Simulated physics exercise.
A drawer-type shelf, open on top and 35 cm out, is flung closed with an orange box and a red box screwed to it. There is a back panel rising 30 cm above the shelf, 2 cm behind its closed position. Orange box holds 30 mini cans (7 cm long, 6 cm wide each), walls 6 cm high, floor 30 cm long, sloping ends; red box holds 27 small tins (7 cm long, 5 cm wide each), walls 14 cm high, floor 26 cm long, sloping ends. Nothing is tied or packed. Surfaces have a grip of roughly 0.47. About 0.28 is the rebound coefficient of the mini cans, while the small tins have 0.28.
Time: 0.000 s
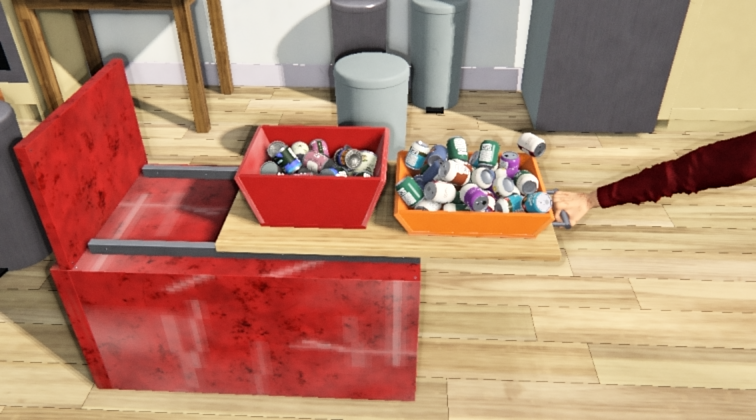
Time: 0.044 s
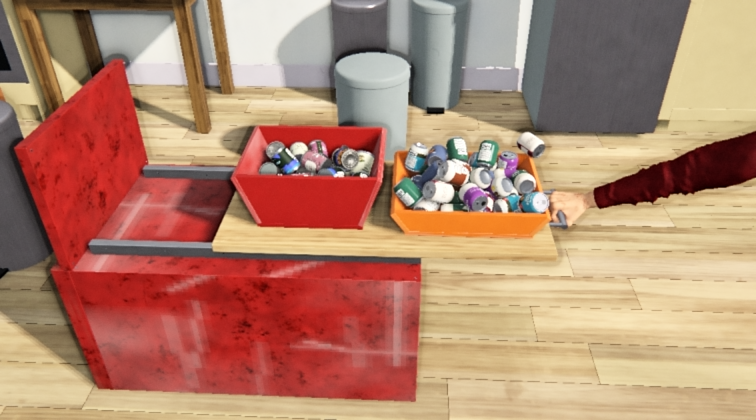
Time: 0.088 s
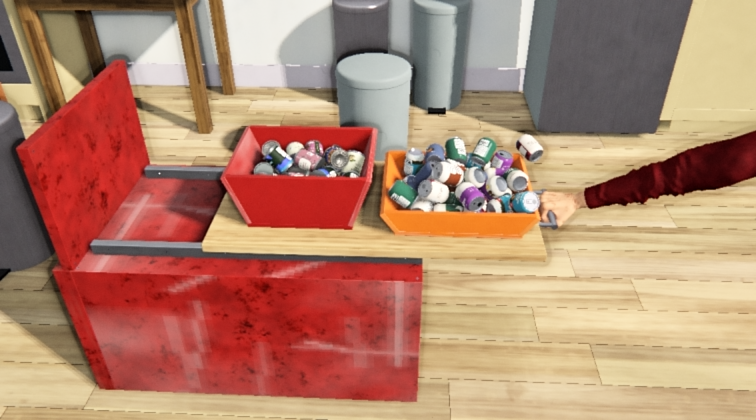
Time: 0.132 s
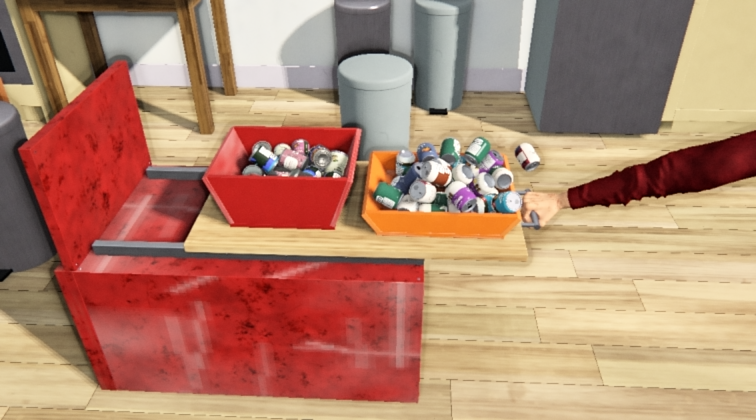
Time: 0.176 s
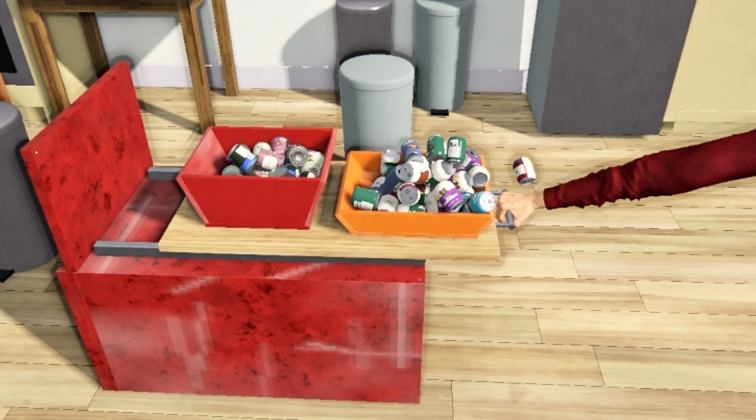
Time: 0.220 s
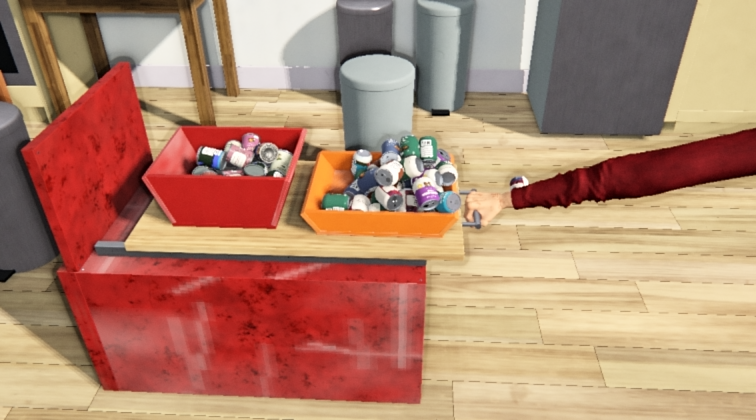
In a kitchen, a hand pushed a wooden shelf holding a red box and an orange box of small cans left into a red chest, and one can left the orange box's right side.
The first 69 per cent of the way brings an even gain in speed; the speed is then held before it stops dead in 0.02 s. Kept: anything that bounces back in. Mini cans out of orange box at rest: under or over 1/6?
Over.
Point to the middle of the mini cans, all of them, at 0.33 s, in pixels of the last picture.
Around (335, 177) in pixels.
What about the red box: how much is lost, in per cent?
Red box: 5%.
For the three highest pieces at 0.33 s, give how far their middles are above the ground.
About 70 cm up, on average.
After 0.25 s, the shelf hits its stop.
After 0.33 s, orange box 28 in, 2 out and red box 27 in, 0 out.
After 0.45 s, orange box 23 in, 7 out and red box 27 in, 0 out.
After 0.67 s, orange box 20 in, 10 out and red box 25 in, 2 out.
Outcome (at 1.10 s), orange box 18 in, 12 out and red box 25 in, 2 out. Asked share, 12 of 30, 40 per cent.
